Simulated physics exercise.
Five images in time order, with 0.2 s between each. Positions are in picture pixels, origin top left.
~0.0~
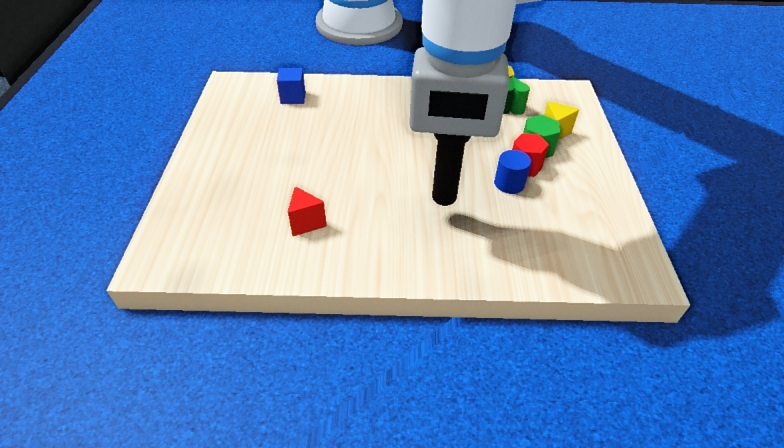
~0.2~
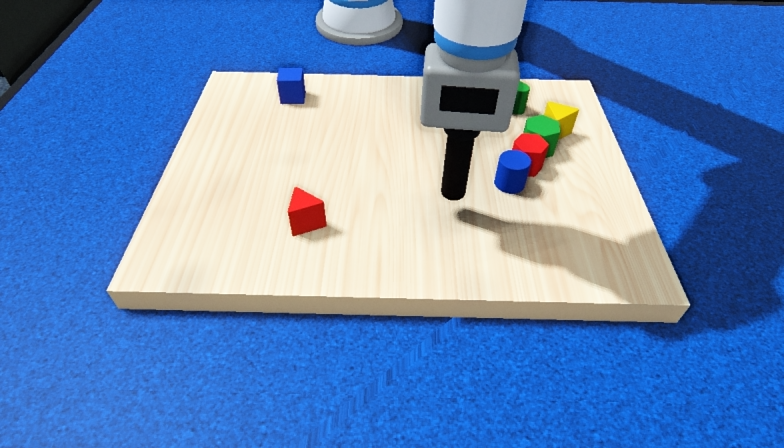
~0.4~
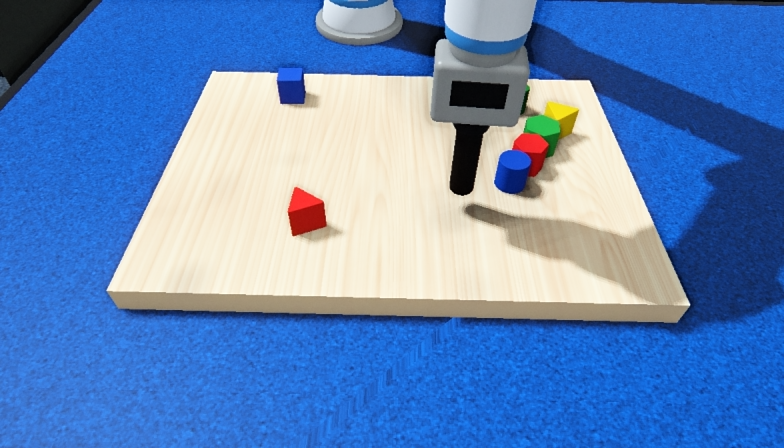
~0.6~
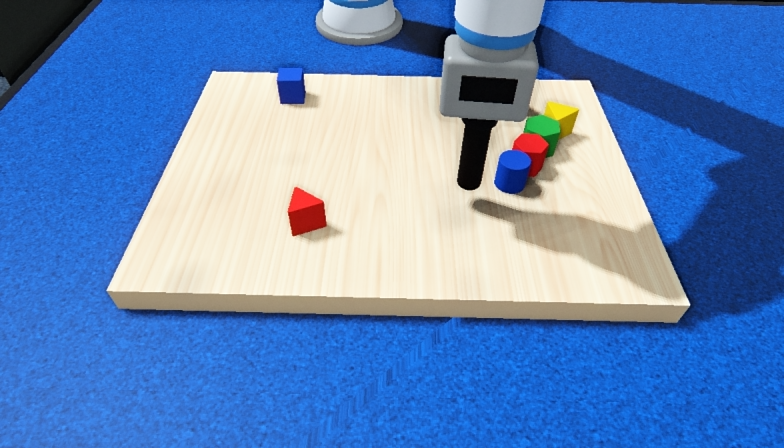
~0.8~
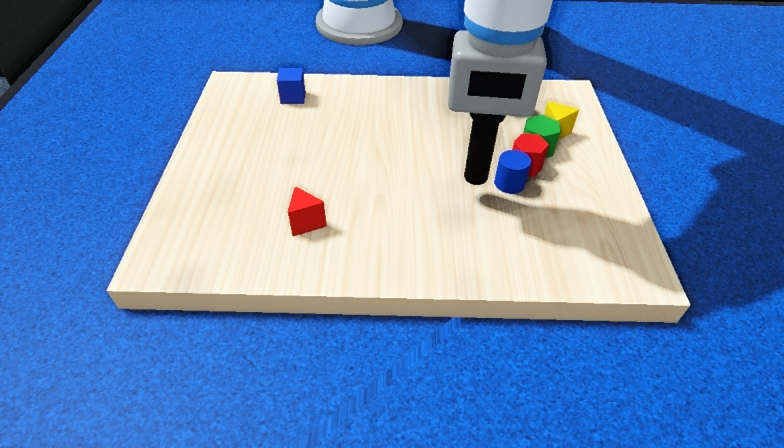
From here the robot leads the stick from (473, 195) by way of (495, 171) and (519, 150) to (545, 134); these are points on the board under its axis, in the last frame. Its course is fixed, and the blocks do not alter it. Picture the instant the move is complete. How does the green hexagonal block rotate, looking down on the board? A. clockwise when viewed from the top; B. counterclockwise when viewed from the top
(A)
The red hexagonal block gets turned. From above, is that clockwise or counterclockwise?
Viewed from overhead, the red hexagonal block winds up turned anticlockwise.
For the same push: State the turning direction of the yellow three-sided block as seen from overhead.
I'd predict that, seen from above, the yellow three-sided block rotates counter-clockwise.
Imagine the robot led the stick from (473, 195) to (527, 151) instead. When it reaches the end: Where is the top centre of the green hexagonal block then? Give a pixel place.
Somewhere near (558, 121).
The first path, step by step. One third of the way, stick (499, 154); blue circular block (524, 158); red hexagonal block (541, 144), turned 30° anticlockwise.
Two thirds of the way, stick (524, 133); blue circular block (524, 158); red hexagonal block (541, 144), turned 30° anticlockwise; green hexagonal block (553, 122); yellow three-sided block (566, 108), turned 20° anticlockwise.
At the end, stick (550, 117); blue circular block (524, 158); red hexagonal block (541, 144), turned 30° anticlockwise; green hexagonal block (578, 117), turned 75° clockwise; yellow three-sided block (586, 103), turned 65° anticlockwise.
